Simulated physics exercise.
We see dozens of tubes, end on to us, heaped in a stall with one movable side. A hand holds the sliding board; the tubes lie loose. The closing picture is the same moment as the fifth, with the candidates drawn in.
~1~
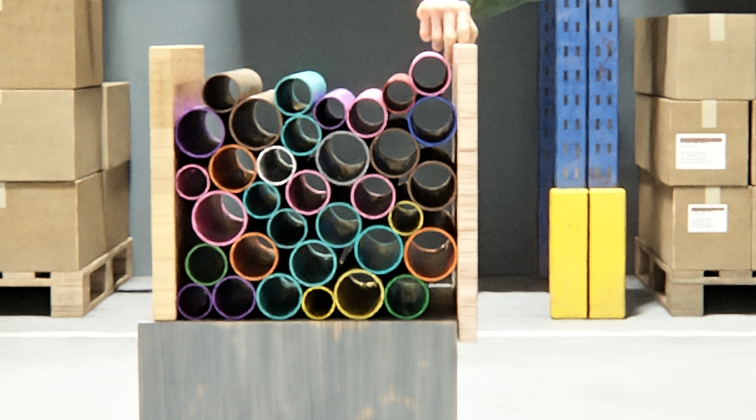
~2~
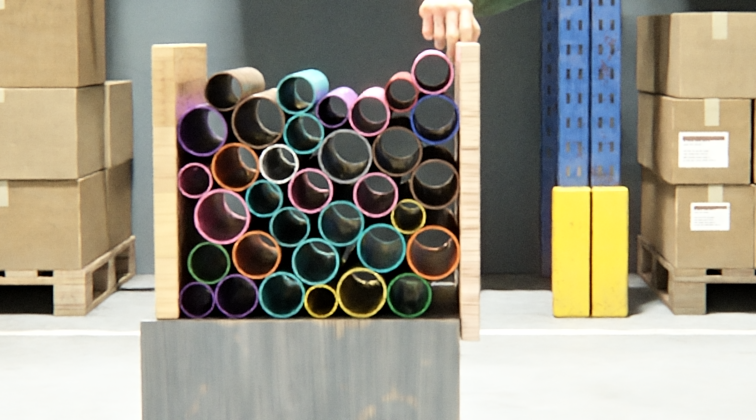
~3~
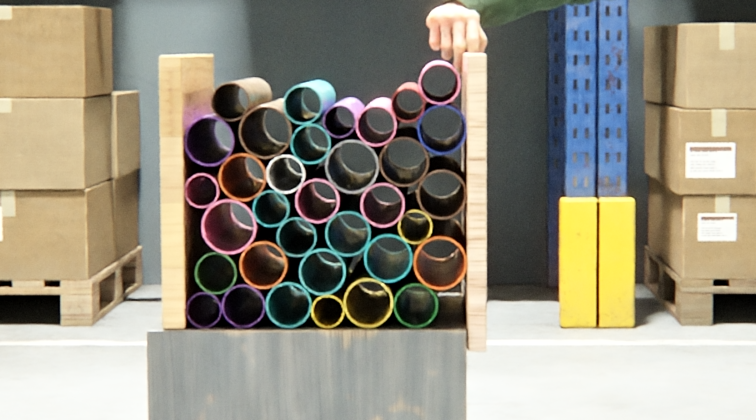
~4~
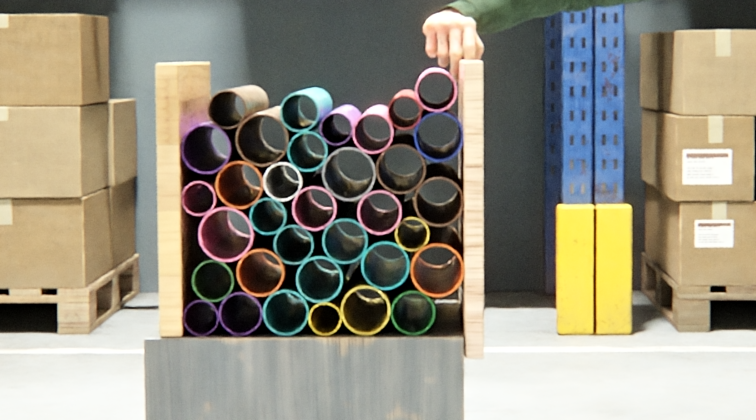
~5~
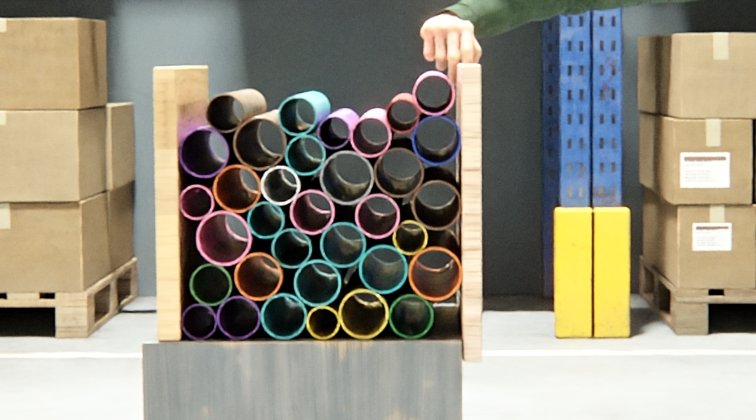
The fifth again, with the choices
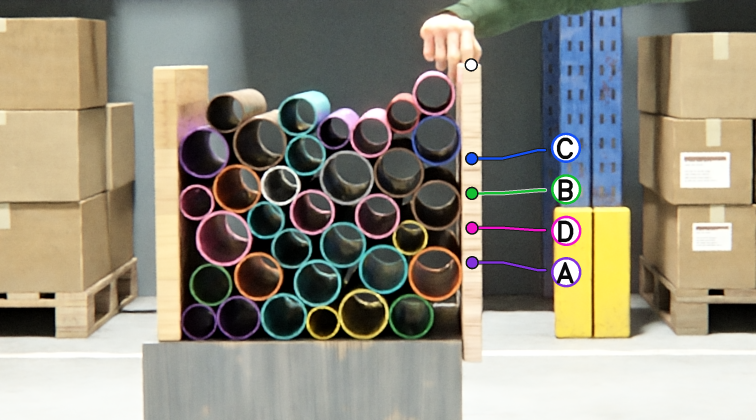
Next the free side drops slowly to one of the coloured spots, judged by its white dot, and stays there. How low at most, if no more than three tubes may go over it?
Down to D.
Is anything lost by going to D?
At D: Yes.
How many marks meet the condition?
Three of them.
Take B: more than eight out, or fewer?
Fewer than eight.
On the marked copy, A at (472, 263); B at (472, 194); C at (471, 159); D at (472, 228); the white dot at (471, 65).
Taking D. A third of the way, top of the board (462, 137).
Two thirds of the way, top of the board (462, 218).
When it is over, top of the board (462, 227), three out over the board.
As for the rest, A more than three out over the board; B three out over the board; C one out over the board.
